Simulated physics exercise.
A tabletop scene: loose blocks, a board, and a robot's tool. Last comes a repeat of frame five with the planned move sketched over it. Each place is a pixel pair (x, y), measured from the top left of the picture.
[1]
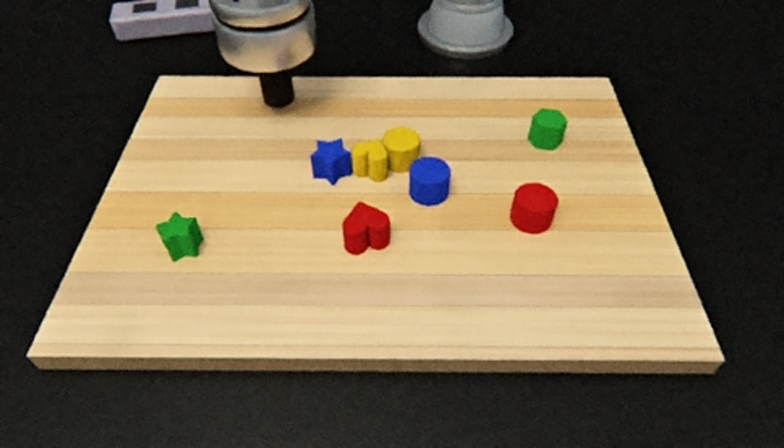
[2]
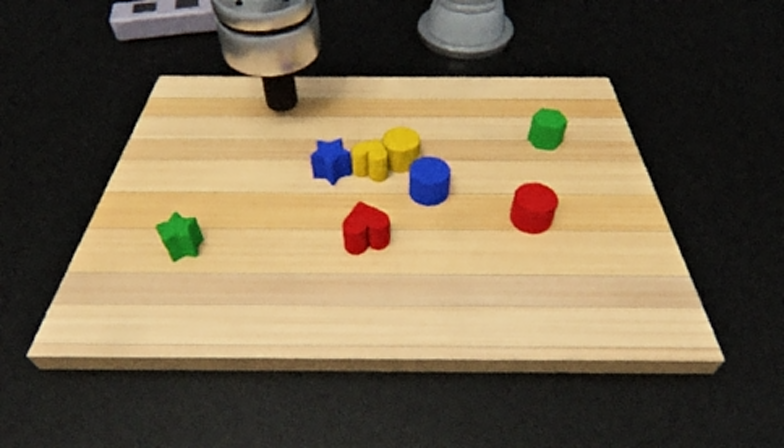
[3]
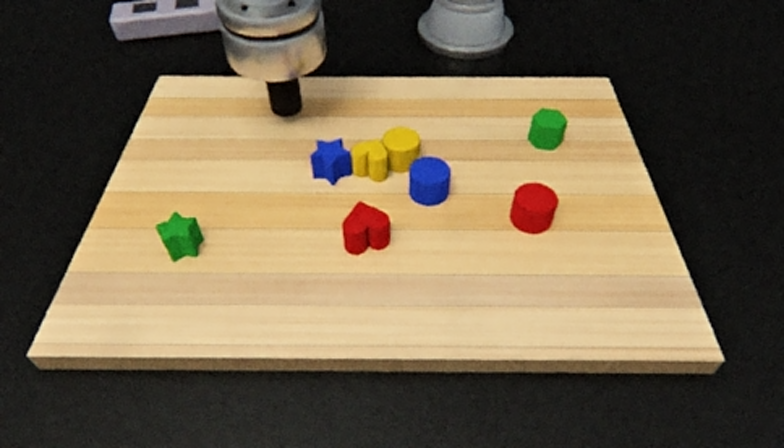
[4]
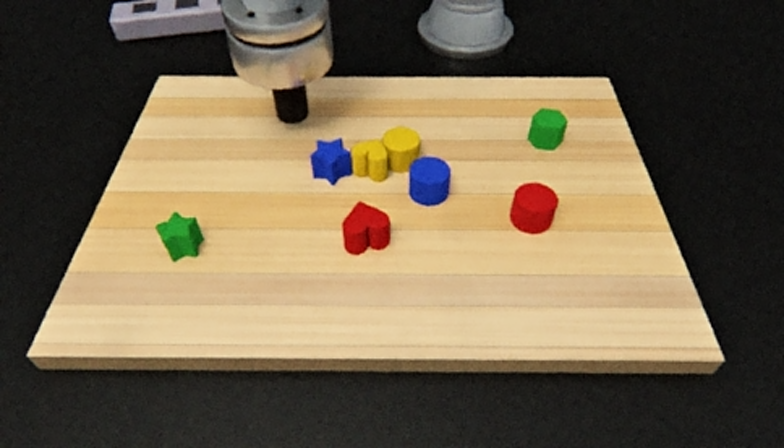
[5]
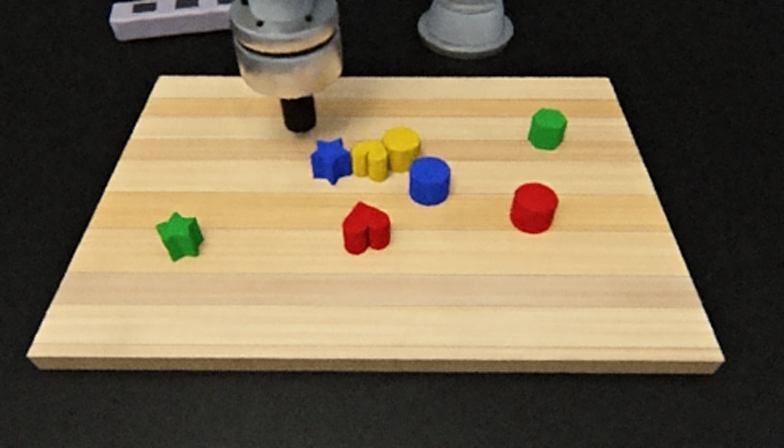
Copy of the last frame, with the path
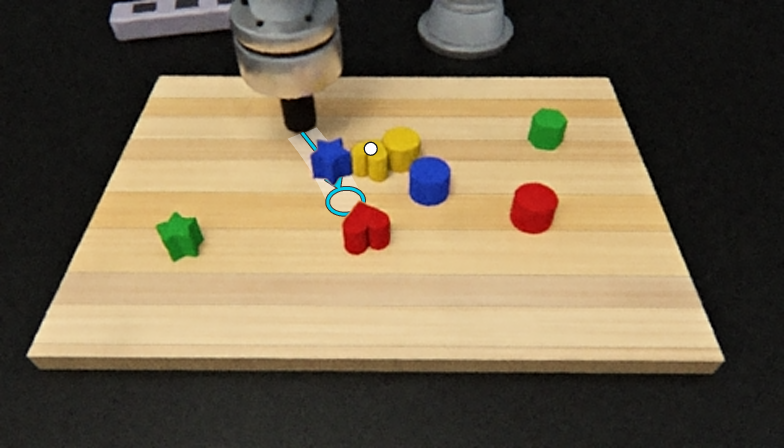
On a wooden board against a black background, a robot's dark-tipped tool moves slightly right and toward the viewer, nearing a blue star-shaped block, while the red, green, blue and yellow blocks all stay still.
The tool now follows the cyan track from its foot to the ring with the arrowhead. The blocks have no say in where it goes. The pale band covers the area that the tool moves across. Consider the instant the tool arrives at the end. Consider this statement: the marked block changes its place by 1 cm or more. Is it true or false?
That is false.
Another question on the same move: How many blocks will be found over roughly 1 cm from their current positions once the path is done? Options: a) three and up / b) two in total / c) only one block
Correct choice: B.
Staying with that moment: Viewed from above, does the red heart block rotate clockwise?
My answer is yes.
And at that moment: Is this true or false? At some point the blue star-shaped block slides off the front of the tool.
That is false.
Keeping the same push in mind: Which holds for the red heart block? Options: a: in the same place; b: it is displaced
My pick is b.
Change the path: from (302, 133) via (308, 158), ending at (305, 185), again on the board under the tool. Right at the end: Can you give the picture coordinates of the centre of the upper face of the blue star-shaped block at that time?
When the path ends, it will be at (339, 165).
Drawn move, from (302, 133) via (318, 153) and (333, 176), ending at (346, 201); the dot is on the yellow heart block.
On the path given first. One third of the way, tool (317, 143); blue star-shaped block (332, 152).
Two thirds of the way, tool (332, 167); blue star-shaped block (343, 175), turned 20° anticlockwise.
At the end, tool (345, 191); blue star-shaped block (358, 200), turned 20° anticlockwise; red heart block (373, 230), turned 20° clockwise; yellow heart block still.
